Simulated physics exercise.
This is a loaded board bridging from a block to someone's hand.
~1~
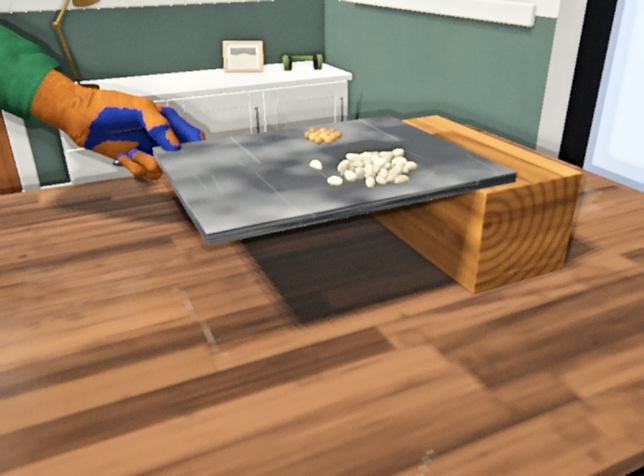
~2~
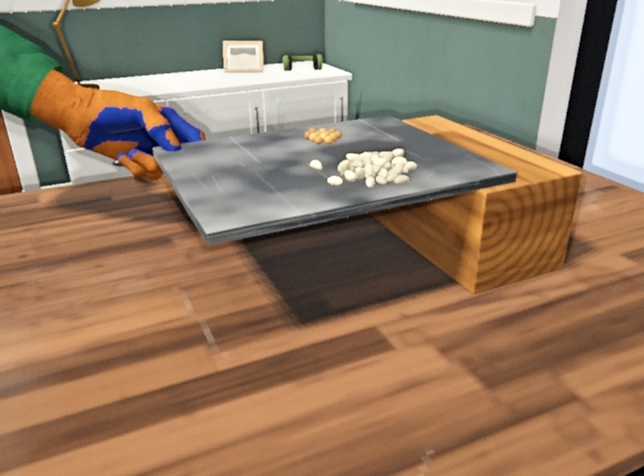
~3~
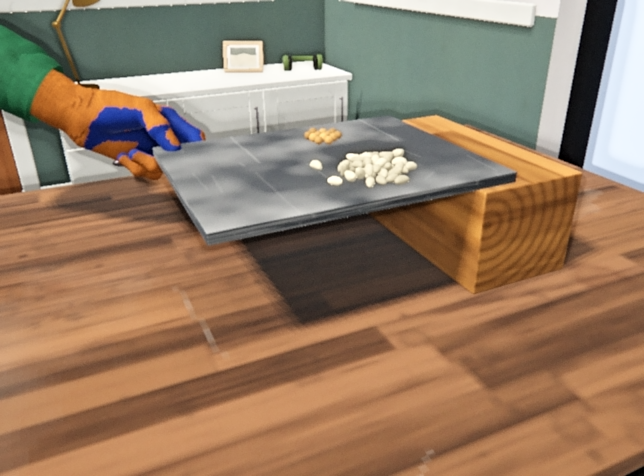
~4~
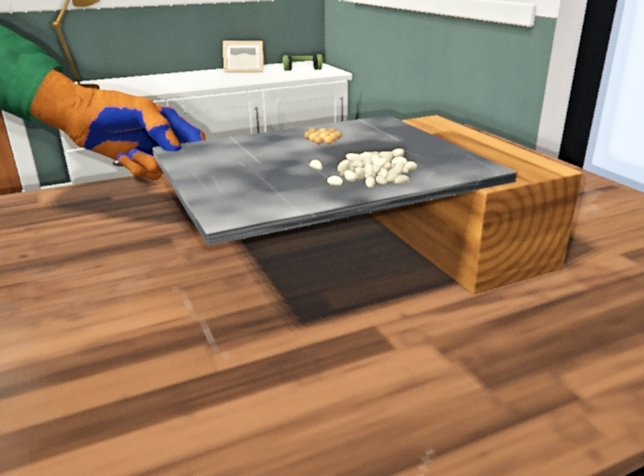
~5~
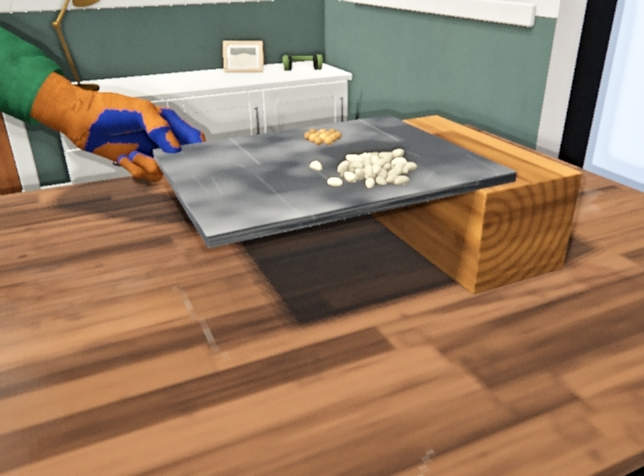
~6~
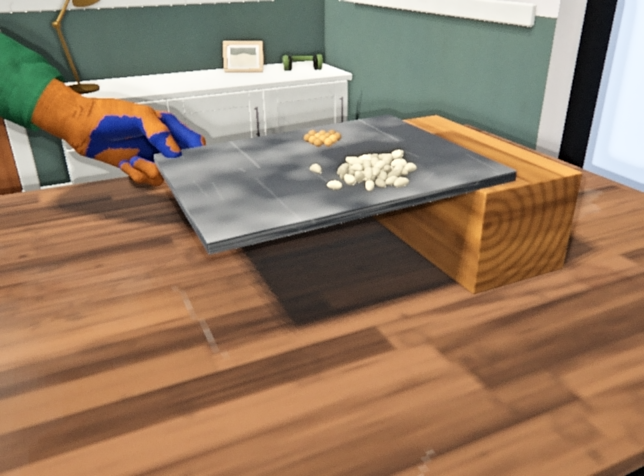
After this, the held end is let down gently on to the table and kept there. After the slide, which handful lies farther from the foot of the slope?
Farther out at the end: The far one.
Then, 0.28 s after the last picture, board sloping at 9°; near handful all still on the board; far handful all still on the board.
Then, 0.64 s after the last picture, board sloping at 20°; near handful all still on the board; far handful all still on the board.
Then, 1.03 s after the last picture, board resting at 26°; near handful nearly all still on the board; far handful mostly up to a board's length out.
By the end, board resting at 26°; near handful mostly at the foot of the board; far handful mostly more than two board lengths out, about a quarter gone off the table; the far handful has gone farther.
